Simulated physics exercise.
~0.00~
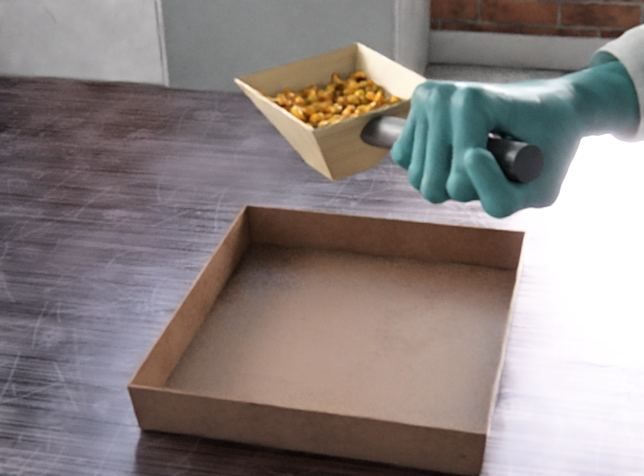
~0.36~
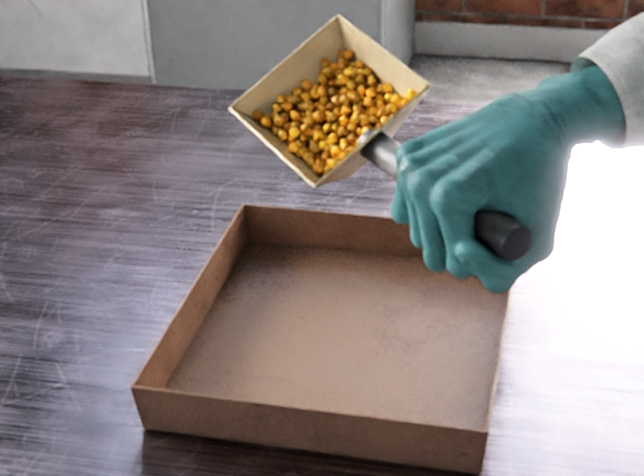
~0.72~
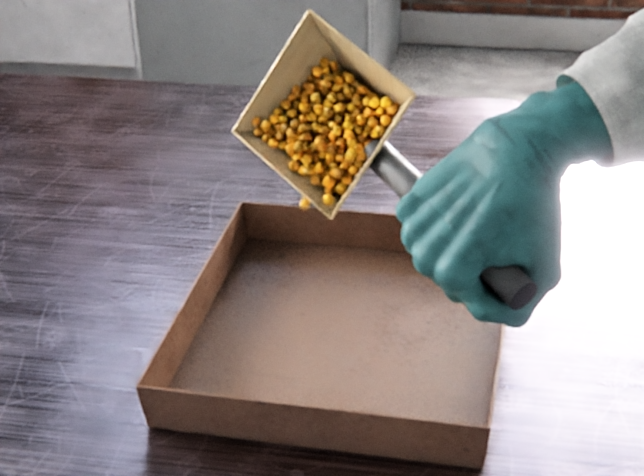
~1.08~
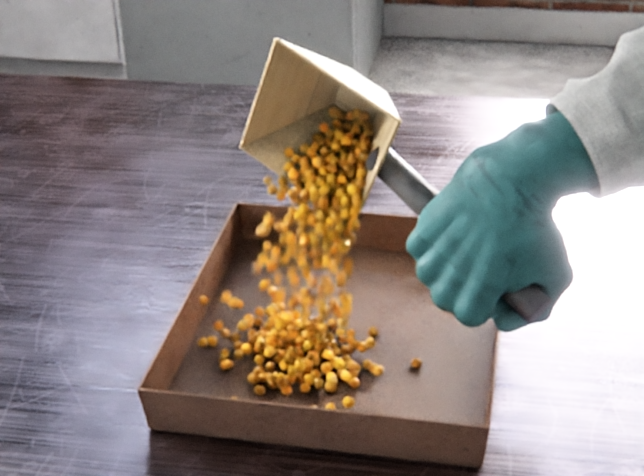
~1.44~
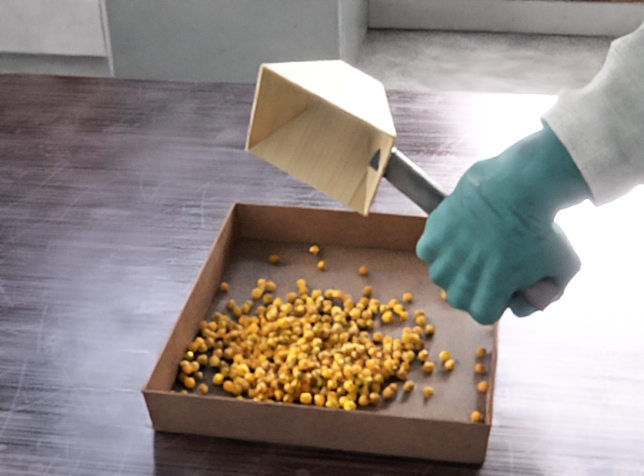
On a dark, scratched tabletop sits an empty, shallow brown tray, and above it a teal-gloved hand holds a pale, flared scoop filled with yellow maize kernels. The hand steadily tips the scoop over, bringing its open mouth round toward the left and down. The kernels slump toward the lower edge, and a few begin to slip over it. As the tilt grows, they pour out in a thick stream, piling up and scattering across the tray. The scoop ends up empty, still tipped over, with the kernels spread loosely over the tray floor below.
